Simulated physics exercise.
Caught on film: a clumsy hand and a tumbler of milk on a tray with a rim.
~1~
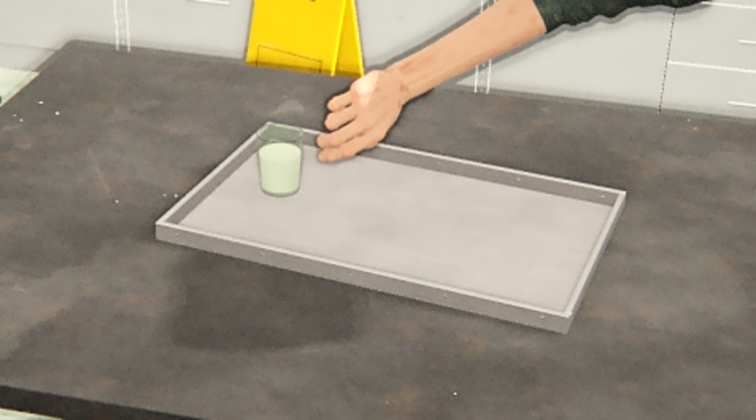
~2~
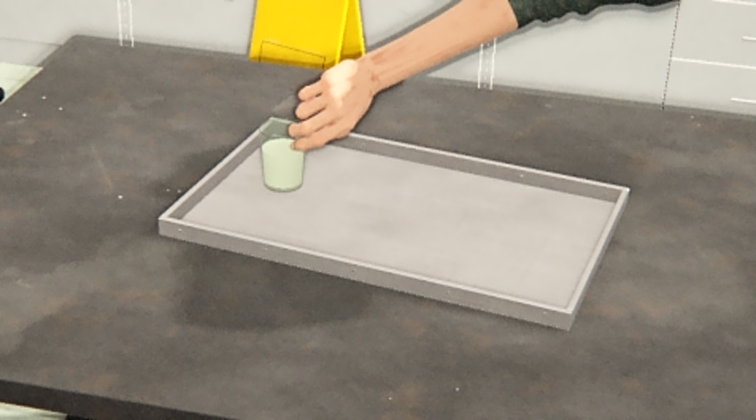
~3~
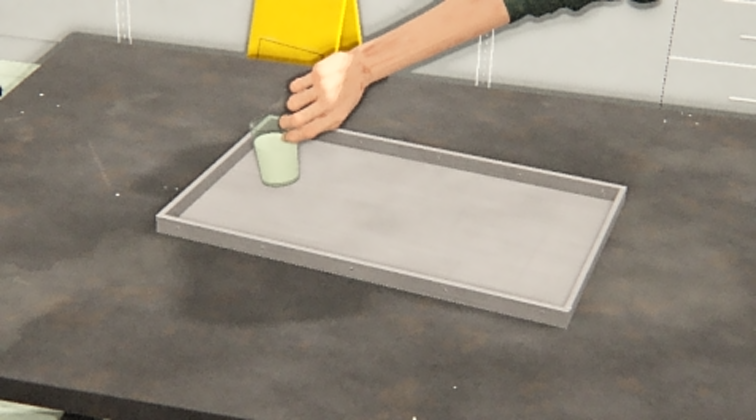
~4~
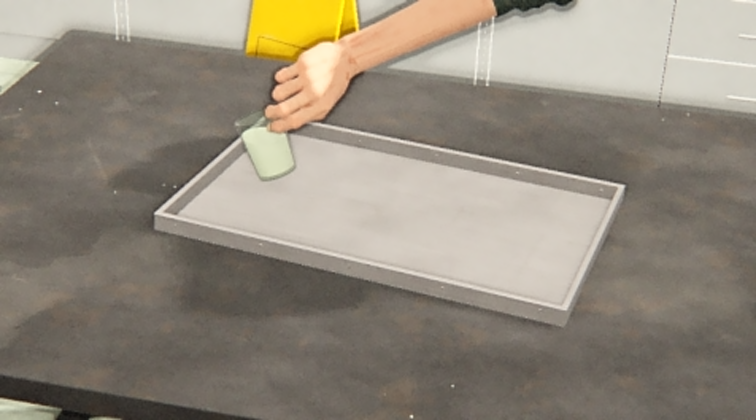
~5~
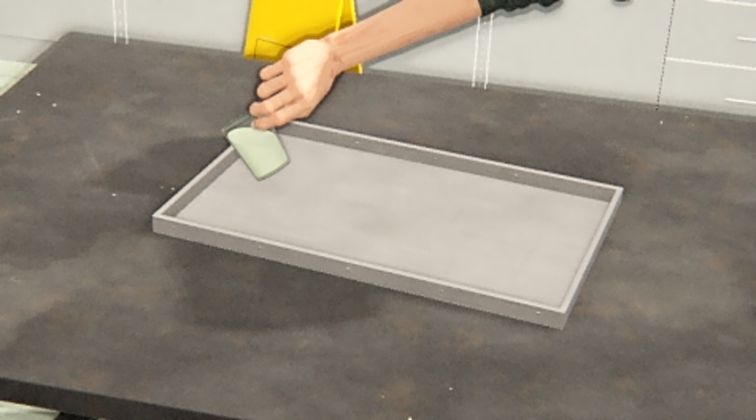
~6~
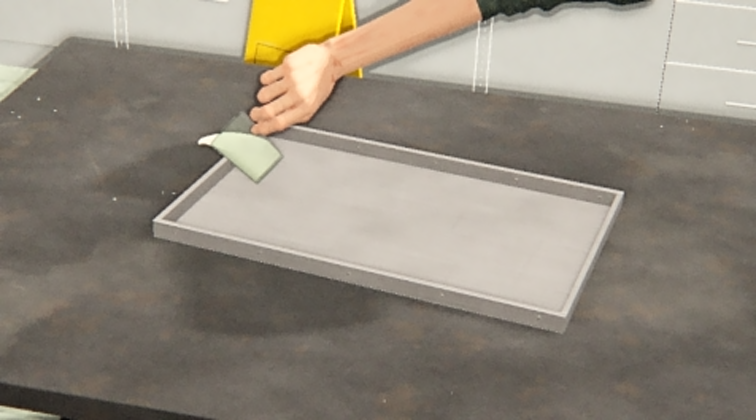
At first, a tumbler of pale milk stands upright near the back left corner of a gray rimmed tray, with a hand just to its right. The hand moves left and pushes against the glass, which leans further and further left until milk pours out over its lip.
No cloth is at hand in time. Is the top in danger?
In the end it escapes from the tray.
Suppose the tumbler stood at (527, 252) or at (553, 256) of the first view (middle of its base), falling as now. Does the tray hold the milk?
At the first place it is held by the rim, at the second it is held by the rim.
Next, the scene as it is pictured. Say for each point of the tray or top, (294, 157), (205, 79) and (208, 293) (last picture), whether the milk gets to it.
First untouched, second dry, third not reached.
Soon after, the tumbler lies across the rim; the puddle covers about as much as a plate; it is on the top, beyond the rim.
Later, the puddle covers about as much as a tray; it is on the top, beyond the rim.
In the end, the puddle covers about as much as a tray; it is on the top, beyond the rim.
